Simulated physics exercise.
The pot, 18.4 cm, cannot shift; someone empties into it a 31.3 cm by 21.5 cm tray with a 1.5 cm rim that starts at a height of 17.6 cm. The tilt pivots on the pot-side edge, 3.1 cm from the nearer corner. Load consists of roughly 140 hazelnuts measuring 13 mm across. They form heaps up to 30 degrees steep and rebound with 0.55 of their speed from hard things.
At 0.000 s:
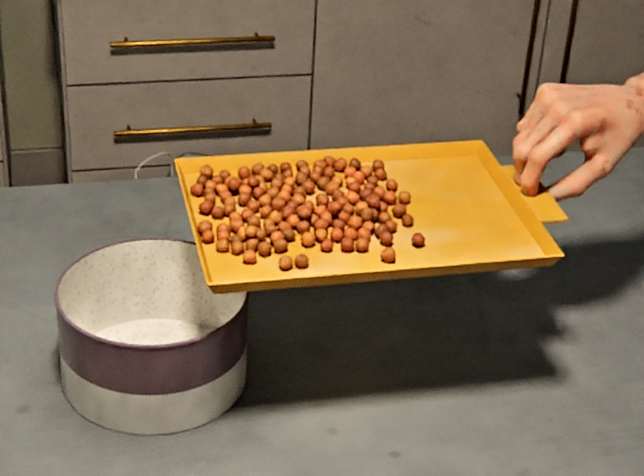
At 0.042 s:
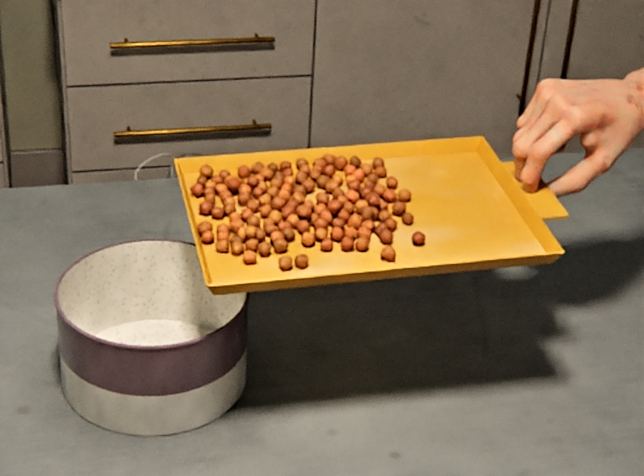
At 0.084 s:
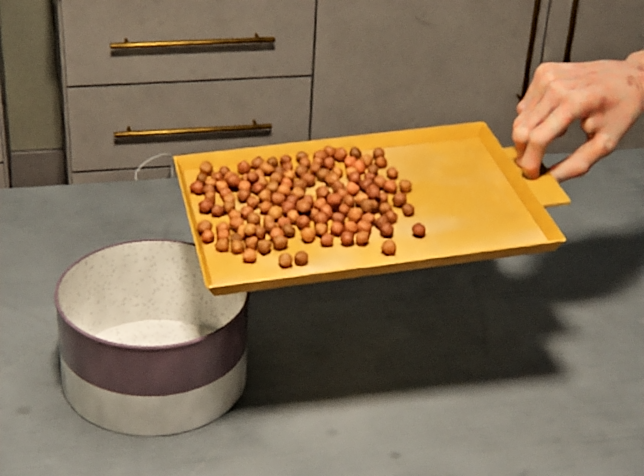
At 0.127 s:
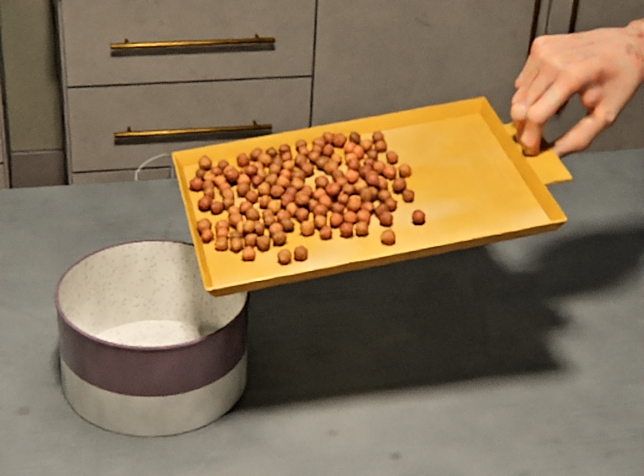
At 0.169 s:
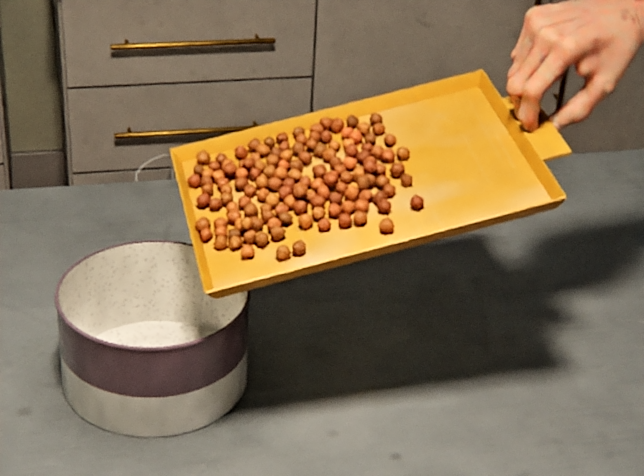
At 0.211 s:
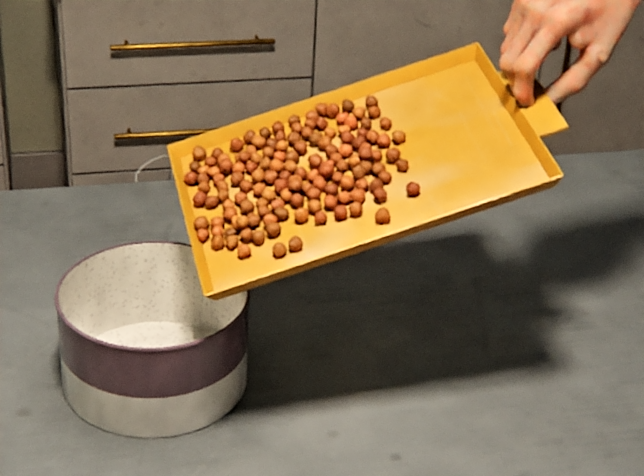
At the start, a hand holds a yellow tray of small round brown nuts nearly level, its left edge above a purple and off-white pot on a grey counter. The hand then raises the right end, steepening the tray's slope toward the pot, while the nuts stay clustered on its left side.
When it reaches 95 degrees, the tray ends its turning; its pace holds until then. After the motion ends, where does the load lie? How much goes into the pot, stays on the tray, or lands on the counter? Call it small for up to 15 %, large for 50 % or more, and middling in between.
Pot - middling, tray - small, counter - large.
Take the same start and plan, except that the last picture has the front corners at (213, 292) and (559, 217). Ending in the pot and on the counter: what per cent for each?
The pot gets 0 and the counter 100.
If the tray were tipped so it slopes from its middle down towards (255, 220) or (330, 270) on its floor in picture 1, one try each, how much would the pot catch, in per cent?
Approximately 75 percent, then 0 percent.
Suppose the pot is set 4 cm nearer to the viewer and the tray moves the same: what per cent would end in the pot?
Around 70 per cent.
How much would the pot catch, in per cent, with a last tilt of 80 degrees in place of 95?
Near 40 %, then.
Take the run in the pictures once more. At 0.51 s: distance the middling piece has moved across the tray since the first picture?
Displacement on the tray: Roughly 7 cm.
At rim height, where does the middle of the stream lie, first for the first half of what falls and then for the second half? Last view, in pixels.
First half close to (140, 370), second half close to (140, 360).
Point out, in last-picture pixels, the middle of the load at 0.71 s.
(148, 312) or thereabouts.
After 0.51 s, tilt 57 degrees; the tray holds 95 %, the pot 0 %.
Then, at 0.71 s, tilt 82 degrees; the tray holds 35 %, the pot 10 %.
Then, at 1.03 s, tilt 95 degrees; the tray holds 0 %, the pot 40 %.
By 1.9 s all is still; pot 40 %, tray 0 %, counter 60 %.
